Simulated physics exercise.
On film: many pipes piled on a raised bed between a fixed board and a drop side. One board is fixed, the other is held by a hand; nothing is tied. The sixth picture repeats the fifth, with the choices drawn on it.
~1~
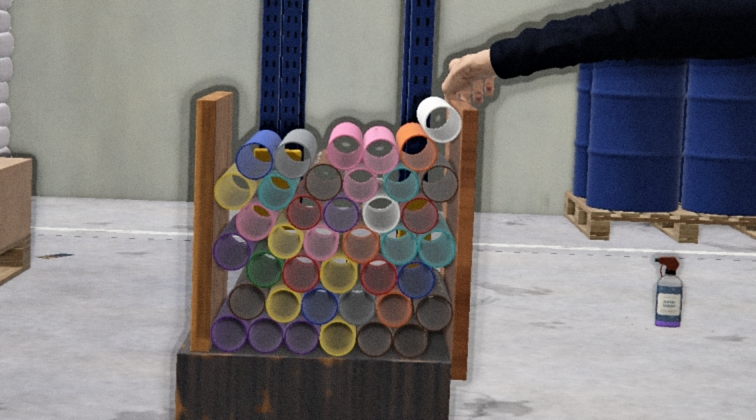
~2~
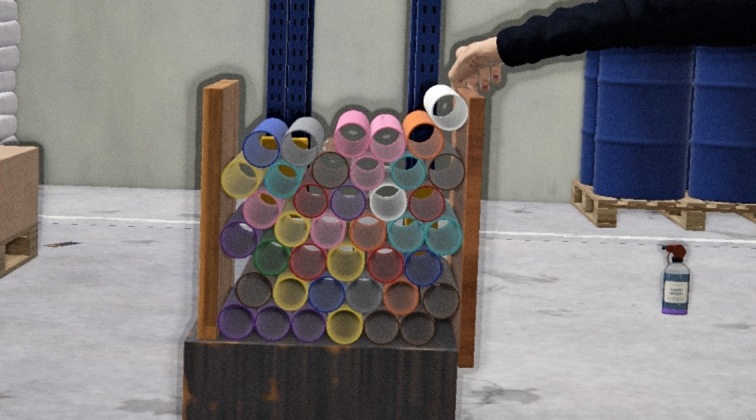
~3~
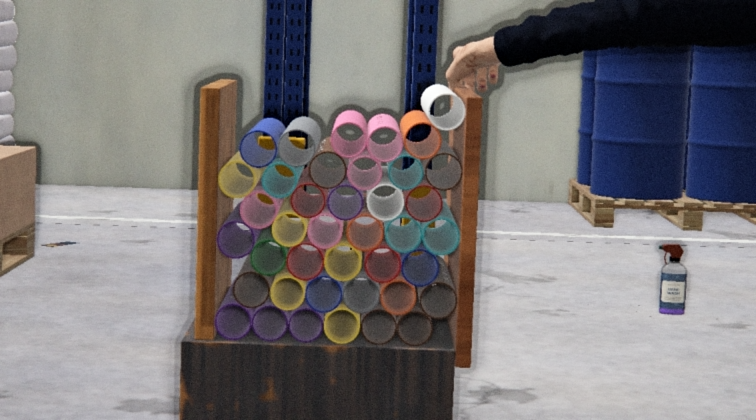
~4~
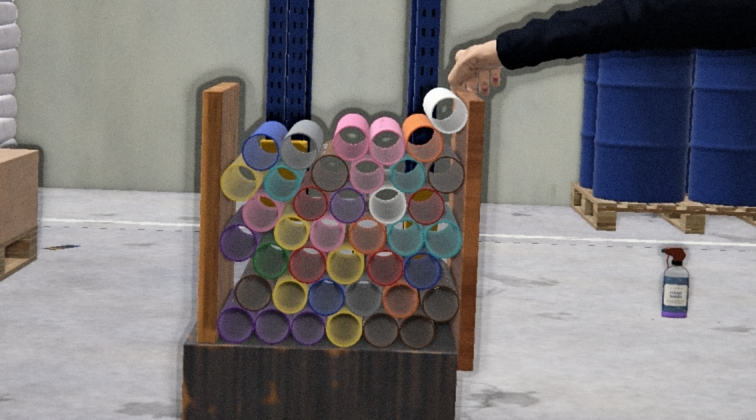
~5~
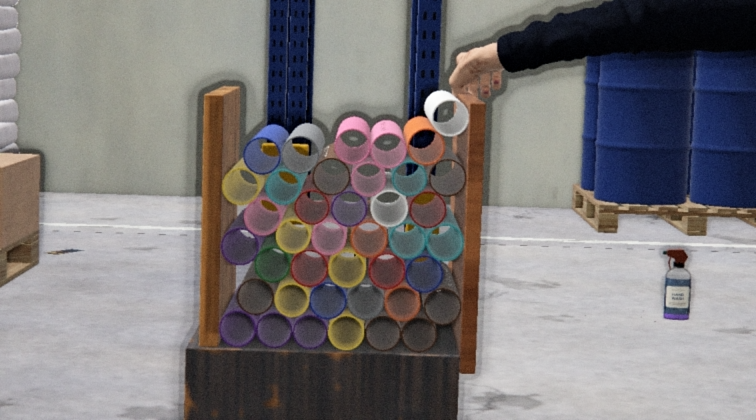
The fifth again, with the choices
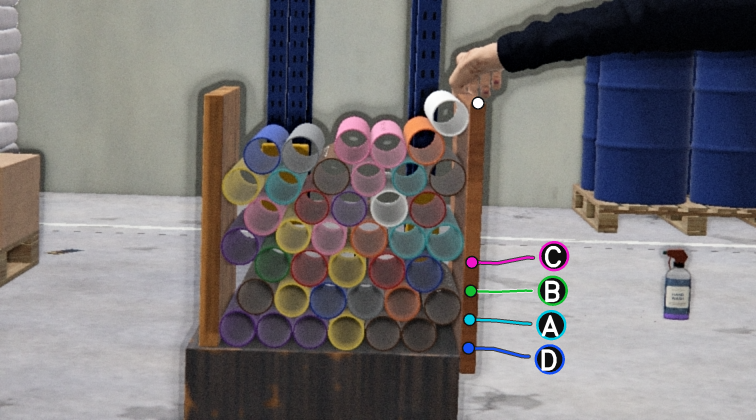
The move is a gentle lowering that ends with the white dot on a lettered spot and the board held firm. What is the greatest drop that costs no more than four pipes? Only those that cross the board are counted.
The answer is mark C.
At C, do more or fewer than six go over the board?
Fewer than six.
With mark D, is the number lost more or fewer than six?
It loses more than six.
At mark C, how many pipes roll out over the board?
It comes to three.
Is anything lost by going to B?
Yes.
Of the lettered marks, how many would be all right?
One of them.
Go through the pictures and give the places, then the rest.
The first frame shows a turquoise pipe (437, 249); a pink pipe (321, 243); a red pipe (304, 213).
The second frame shows a red pipe (311, 201); a pink pipe (367, 173).
The third frame shows a yellow pipe (237, 179); side board (460, 217).
The fourth frame shows a purple pipe (236, 325); a brown pipe (417, 332).
The fifth frame shows a blue pipe (424, 274); a turquoise pipe (445, 242); a pink pipe (329, 238).
On the marked copy, A at (470, 319); B at (471, 291); C at (472, 262); D at (469, 348); the white dot at (478, 103).
Taking C. A third of the way, top of the board (467, 171).
Two thirds of the way, top of the board (464, 250).
When it is over, top of the board (463, 261), three out over the board.
As for the rest, A more than four out over the board; B more than four out over the board; D more than four out over the board.
